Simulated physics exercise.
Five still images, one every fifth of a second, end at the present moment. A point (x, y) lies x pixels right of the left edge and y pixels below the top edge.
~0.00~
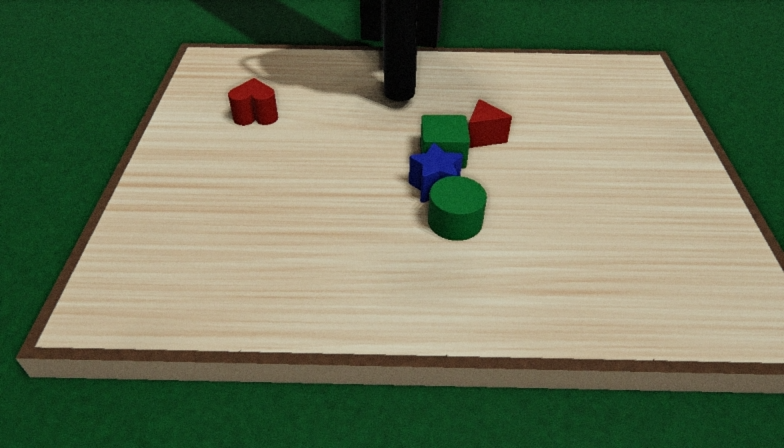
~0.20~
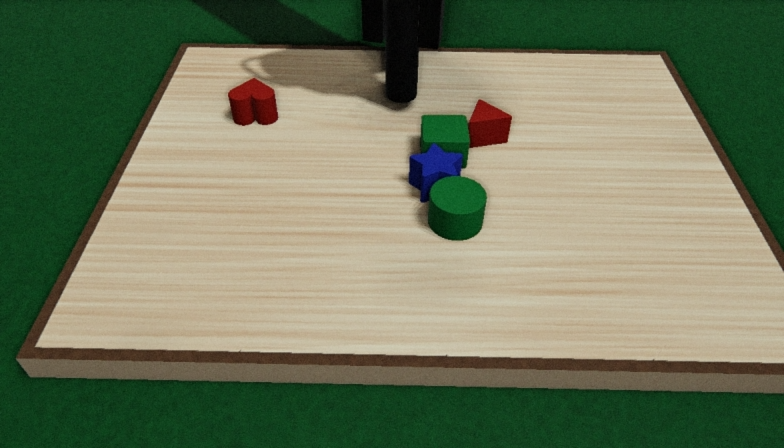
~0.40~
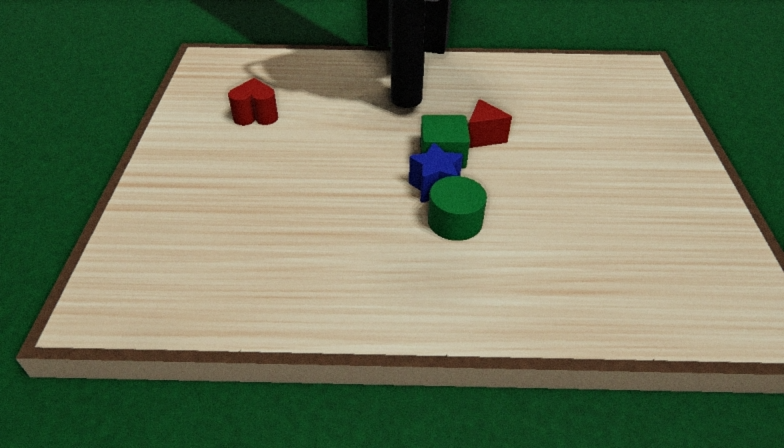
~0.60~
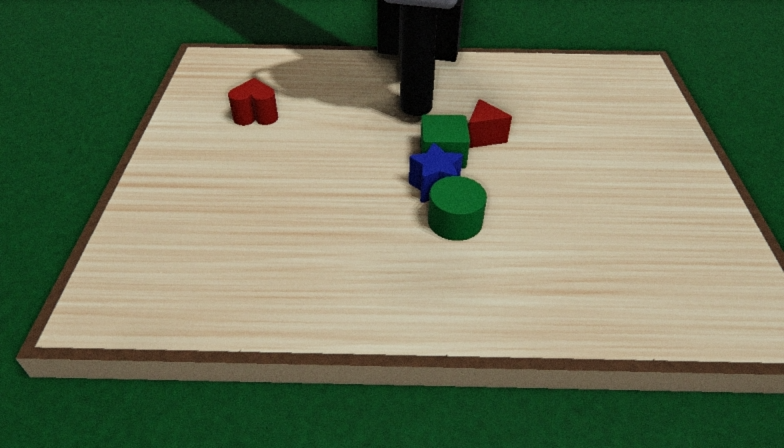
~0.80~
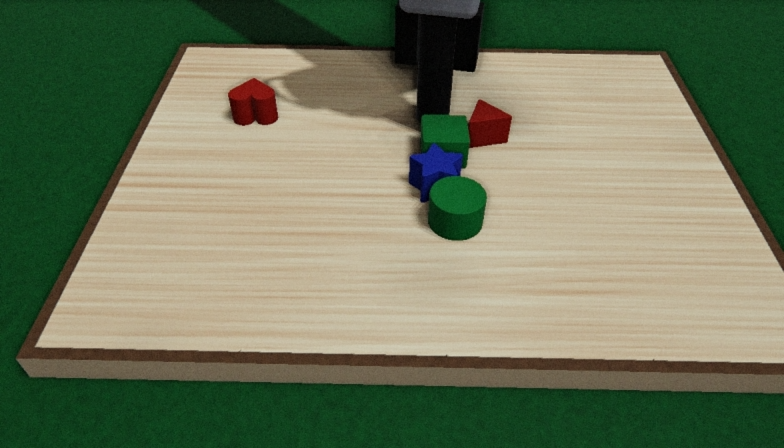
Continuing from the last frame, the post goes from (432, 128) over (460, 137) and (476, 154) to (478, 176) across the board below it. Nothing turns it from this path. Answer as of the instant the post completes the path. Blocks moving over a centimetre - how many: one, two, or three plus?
I count three at least.
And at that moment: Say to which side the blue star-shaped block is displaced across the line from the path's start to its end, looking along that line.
Seen from start to end, it moves right.
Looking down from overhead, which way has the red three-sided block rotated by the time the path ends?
Counter-clockwise, from overhead.
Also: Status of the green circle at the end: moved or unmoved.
The block moves away from its spot.
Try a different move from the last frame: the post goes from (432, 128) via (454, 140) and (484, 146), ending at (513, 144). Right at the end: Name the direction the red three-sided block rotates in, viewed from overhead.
It goes round opposite to clock hands.
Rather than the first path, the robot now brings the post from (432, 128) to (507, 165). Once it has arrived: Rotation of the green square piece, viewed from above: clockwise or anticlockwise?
Rotation: Clockwise.
What follows on the original path. Halfway along, post (473, 135); blue star-shaped block (433, 165); green square piece (456, 140), turned 40° clockwise; green circle (457, 199); red three-sided block (505, 117), turned 30° anticlockwise.
At the end, post (479, 165); blue star-shaped block (408, 183), turned 35° clockwise; green square piece (450, 167), turned 65° clockwise; green circle (455, 206); red three-sided block (507, 117), turned 35° anticlockwise.
